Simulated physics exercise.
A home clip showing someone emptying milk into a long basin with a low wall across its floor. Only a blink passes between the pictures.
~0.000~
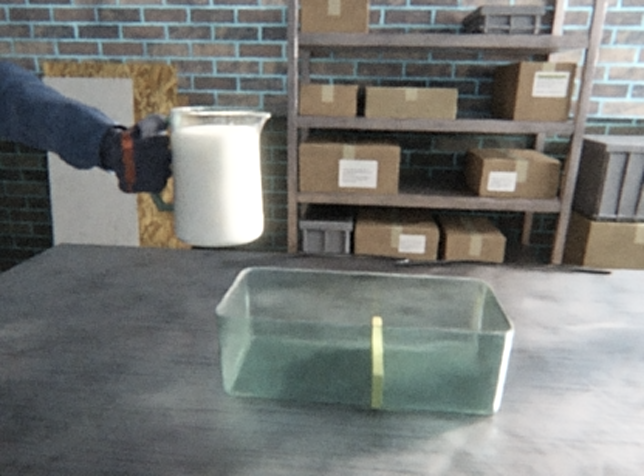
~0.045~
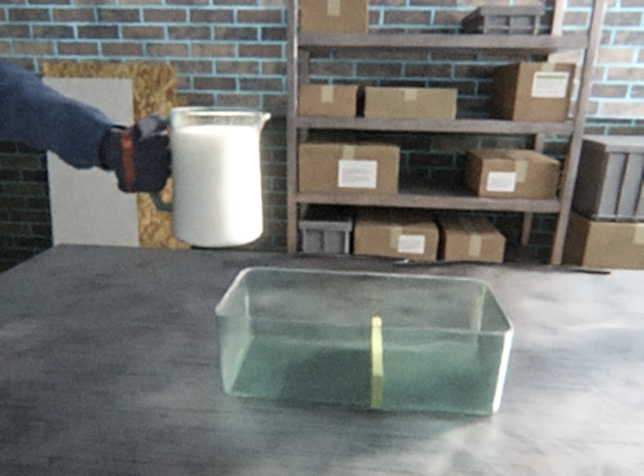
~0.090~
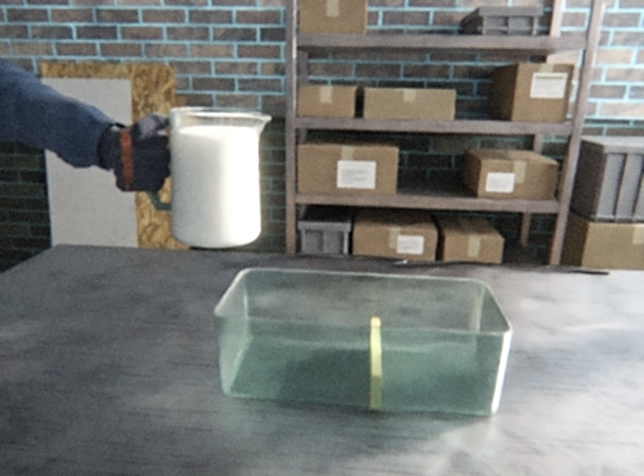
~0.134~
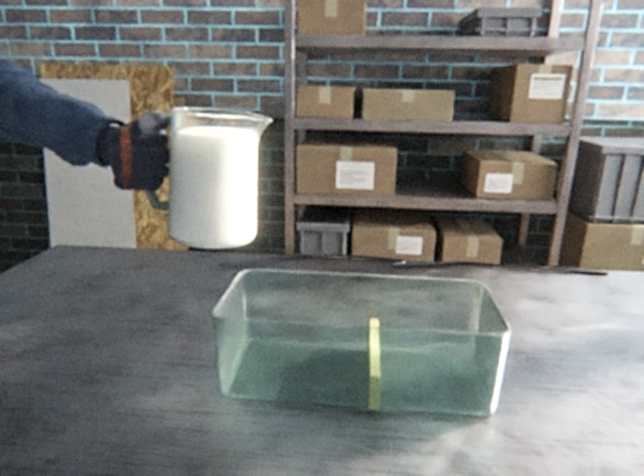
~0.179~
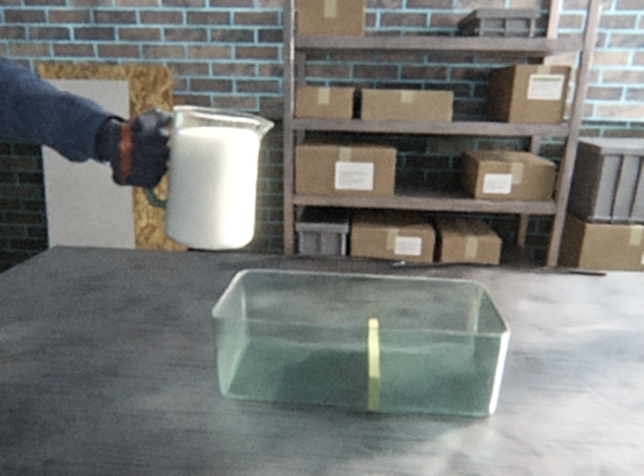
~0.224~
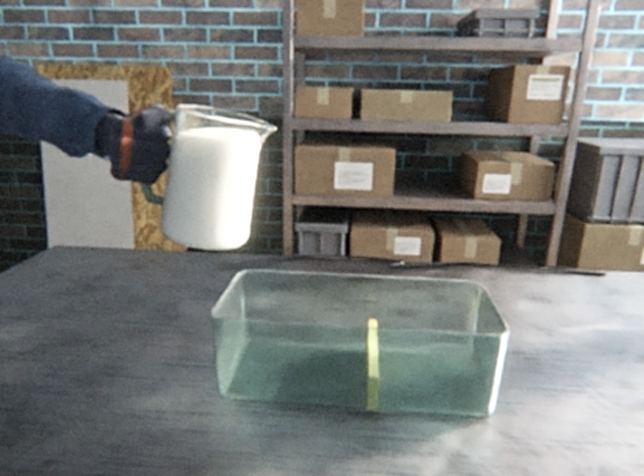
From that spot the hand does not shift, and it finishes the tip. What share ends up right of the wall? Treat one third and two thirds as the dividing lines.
The share right of the wall will be small, below one third.
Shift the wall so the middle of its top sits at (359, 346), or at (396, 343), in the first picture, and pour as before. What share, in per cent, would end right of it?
Try one about 25 %, try two about 5 %.
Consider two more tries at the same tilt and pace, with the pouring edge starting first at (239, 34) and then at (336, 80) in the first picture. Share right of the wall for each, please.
First try: 5 percent; second try: 90 percent.
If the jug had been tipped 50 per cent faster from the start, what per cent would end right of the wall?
It comes to 5 per cent or so.
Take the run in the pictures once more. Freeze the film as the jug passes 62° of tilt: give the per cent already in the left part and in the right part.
Left part close to 0 in a hundred, right part close to 0.
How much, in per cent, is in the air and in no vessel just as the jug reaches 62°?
Around 10 percent.
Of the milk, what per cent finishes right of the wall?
About 0 per cent.
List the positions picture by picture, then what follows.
The first frame shows tilt 0°; pouring edge (270, 114); surface from (179, 129) to (257, 131); the long basin's rim runs from (231, 290) to (499, 305); the wall's top is at (377, 344).
The second frame shows tilt 0°; pouring edge (270, 114); surface from (178, 129) to (256, 132).
The third frame shows tilt 2°; pouring edge (270, 116); surface from (177, 129) to (256, 133).
The fourth frame shows tilt 4°; pouring edge (271, 119); surface from (178, 131) to (256, 135).
The fifth frame shows tilt 7°; pouring edge (273, 123); surface from (178, 133) to (258, 136).
The sixth frame shows tilt 10°; pouring edge (276, 128); surface from (179, 137) to (261, 136).
A moment on, the jug is tipped part way and 91 per cent is still to pour, 1 is left of the wall and 0 right of it.
Next, the jug is tipped on its side and 54 per cent is still to pour, 27 is left of the wall and 0 right of it.
Then the jug is tipped on its side and 16 per cent is still to pour, 70 is left of the wall and 1 right of it.
Later the jug is tipped on its side and 4 per cent is still to pour, 89 is left of the wall and 2 right of it.
Finally, 94 per cent lies left of the wall, 2 right of it and 3 outside.
